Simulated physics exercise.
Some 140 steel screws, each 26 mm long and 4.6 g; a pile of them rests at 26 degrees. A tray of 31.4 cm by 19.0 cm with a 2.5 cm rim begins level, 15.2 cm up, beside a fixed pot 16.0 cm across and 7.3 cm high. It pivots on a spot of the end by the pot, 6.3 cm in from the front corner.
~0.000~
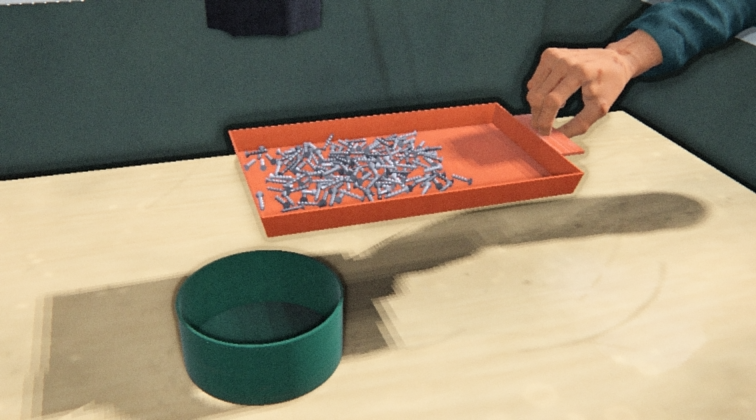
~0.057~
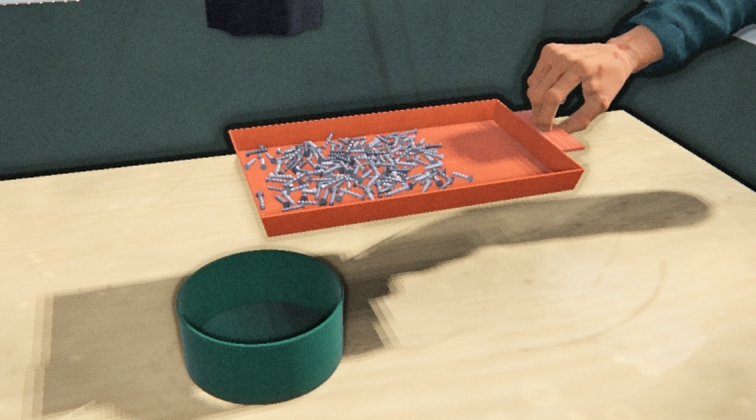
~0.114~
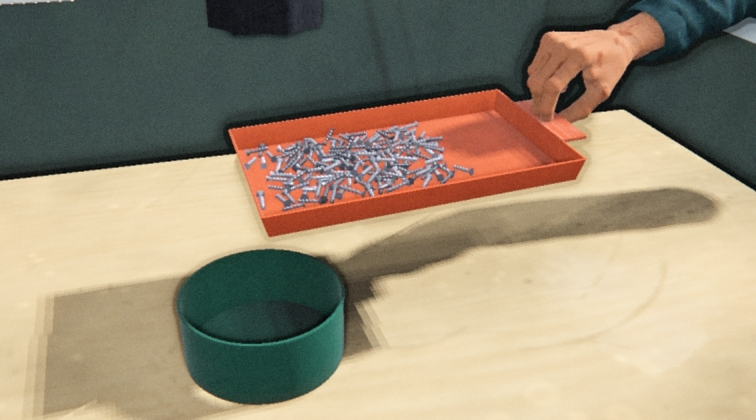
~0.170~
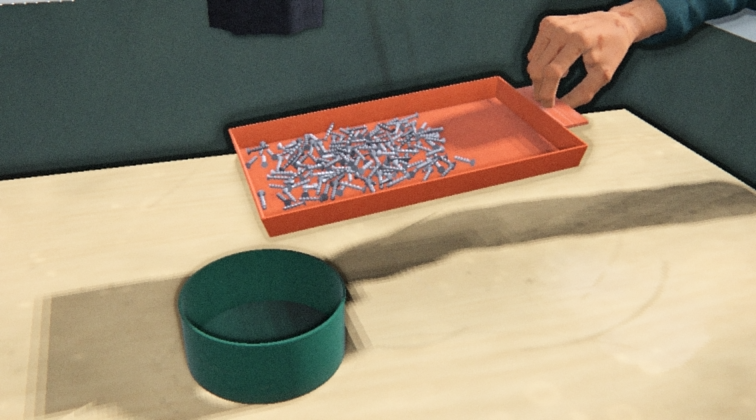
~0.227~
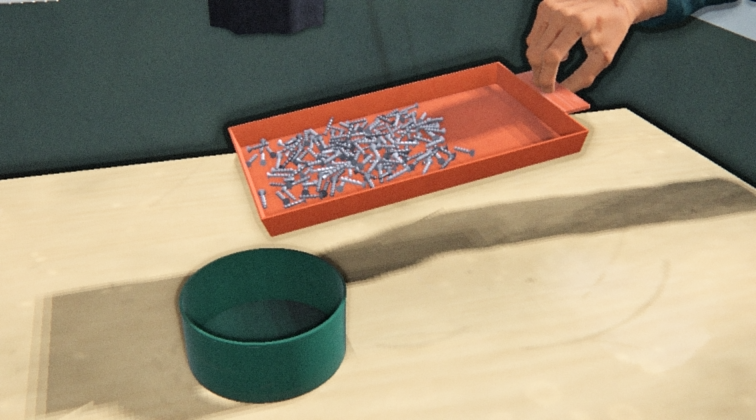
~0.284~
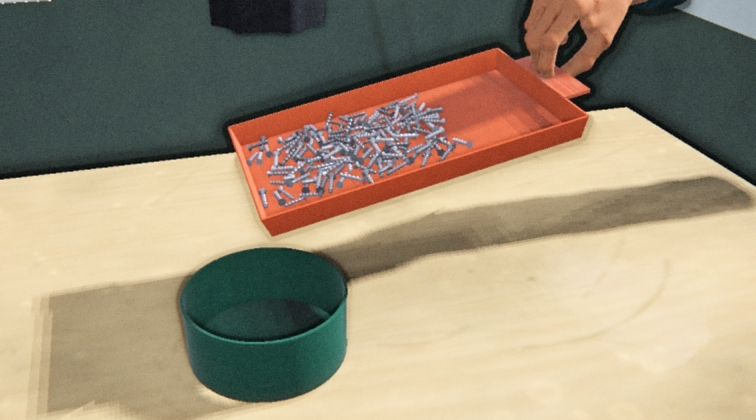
A hand slowly raises the right end of an orange tray of screws on a table.
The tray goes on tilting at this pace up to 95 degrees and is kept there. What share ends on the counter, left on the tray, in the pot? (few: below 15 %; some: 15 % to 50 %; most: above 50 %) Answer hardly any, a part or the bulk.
Counter a part, tray hardly any, pot the bulk.
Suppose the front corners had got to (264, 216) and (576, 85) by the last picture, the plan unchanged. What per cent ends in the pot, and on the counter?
Pot 65, counter 35.
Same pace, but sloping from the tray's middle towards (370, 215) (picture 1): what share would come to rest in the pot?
About 95 per cent.
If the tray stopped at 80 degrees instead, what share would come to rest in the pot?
In that case some 50 per cent.
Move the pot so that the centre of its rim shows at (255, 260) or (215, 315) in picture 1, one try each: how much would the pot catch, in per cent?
Some 70 and 60 per cent.
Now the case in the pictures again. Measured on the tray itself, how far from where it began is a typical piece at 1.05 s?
Roughly 9 cm.
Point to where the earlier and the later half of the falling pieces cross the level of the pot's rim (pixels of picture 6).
At about (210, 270), then at (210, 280).
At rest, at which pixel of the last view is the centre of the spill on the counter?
Around (177, 300).
After 1.05 s, tilt 51 degrees; the tray holds 100 %, the pot 0 %.
After 1.56 s, tilt 77 degrees; the tray holds 95 %, the pot 0 %.
Then, at 2.13 s, tilt 95 degrees; the tray holds 5 %, the pot 55 %.
In the end, at 3.0 s, counter 40 %, tray 0 %, pot 60 %.
